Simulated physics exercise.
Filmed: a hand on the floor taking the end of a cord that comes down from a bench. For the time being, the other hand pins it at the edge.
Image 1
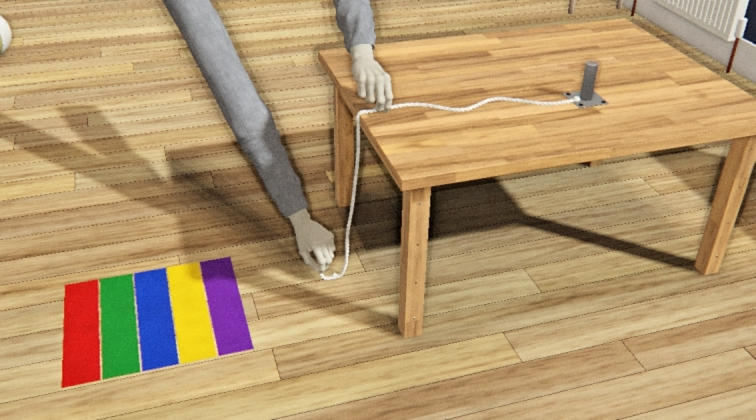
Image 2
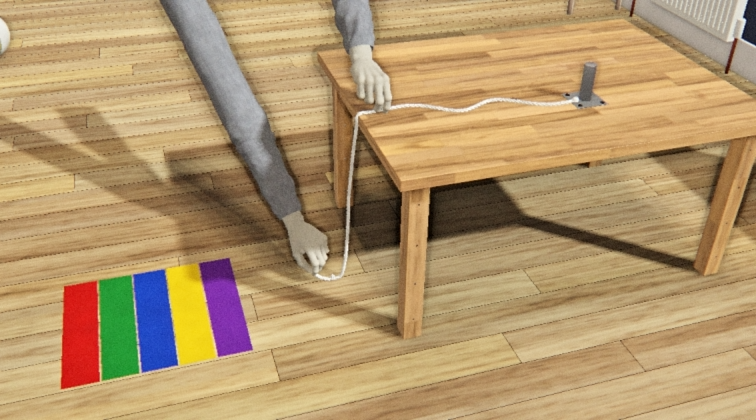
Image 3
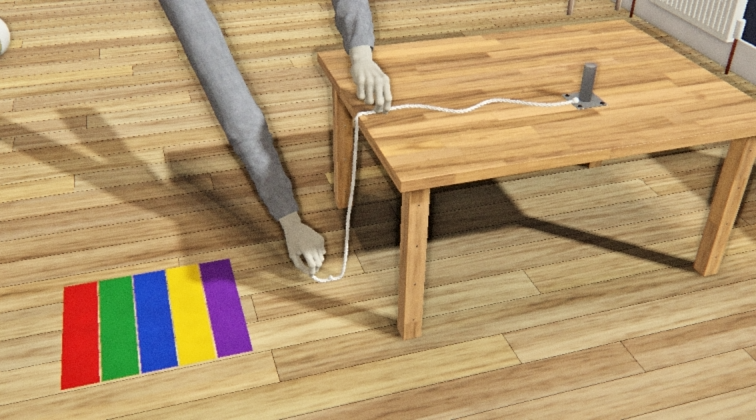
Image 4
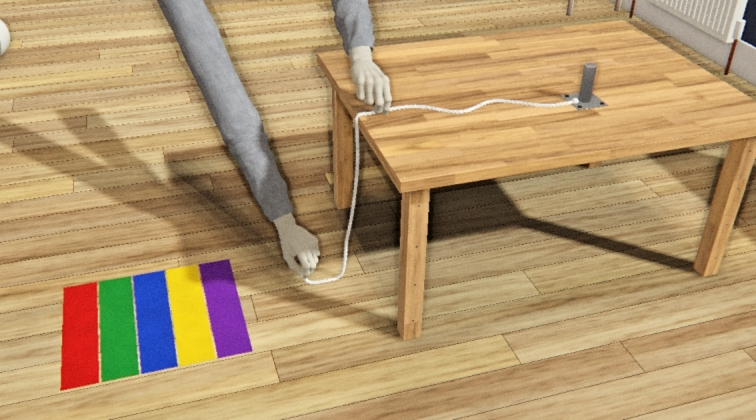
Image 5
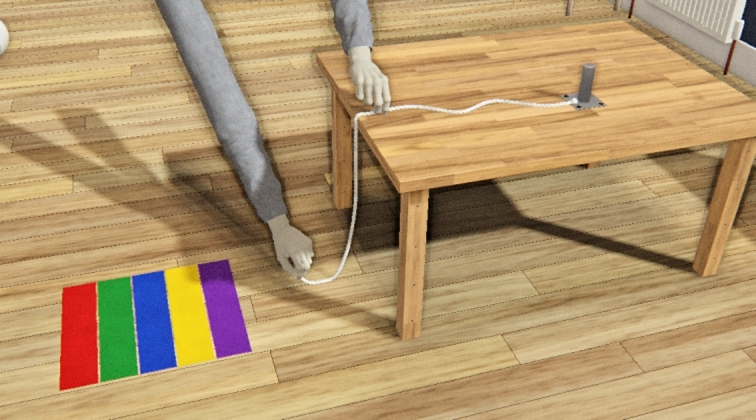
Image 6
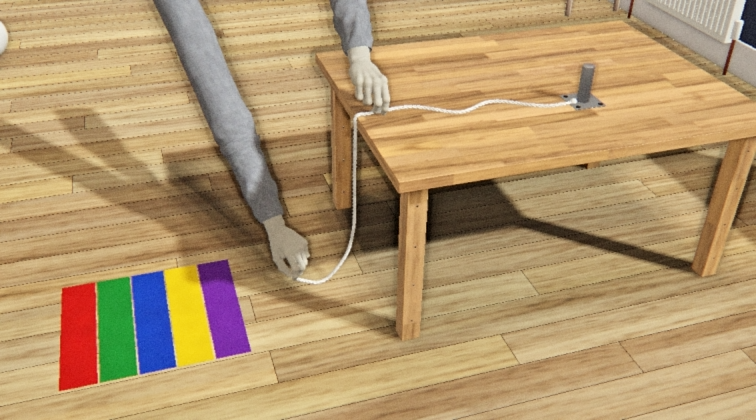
On a wooden floor beside a table, a hand drawing a white cord's end slightly left, another hand pinning it above.
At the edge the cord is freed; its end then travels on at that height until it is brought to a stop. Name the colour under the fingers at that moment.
Yellow.
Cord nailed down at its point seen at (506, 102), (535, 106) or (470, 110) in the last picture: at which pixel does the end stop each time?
Taking them in turn, I'd expect around (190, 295), (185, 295) and finally (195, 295).
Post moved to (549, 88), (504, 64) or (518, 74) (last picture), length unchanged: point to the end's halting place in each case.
Around (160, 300), then (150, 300), then (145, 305).
Soon after, end near (240, 286); short of the strips.
After that, end near (206, 292); over purple.
At the stop, end near (185, 296); over yellow. Over yellow.
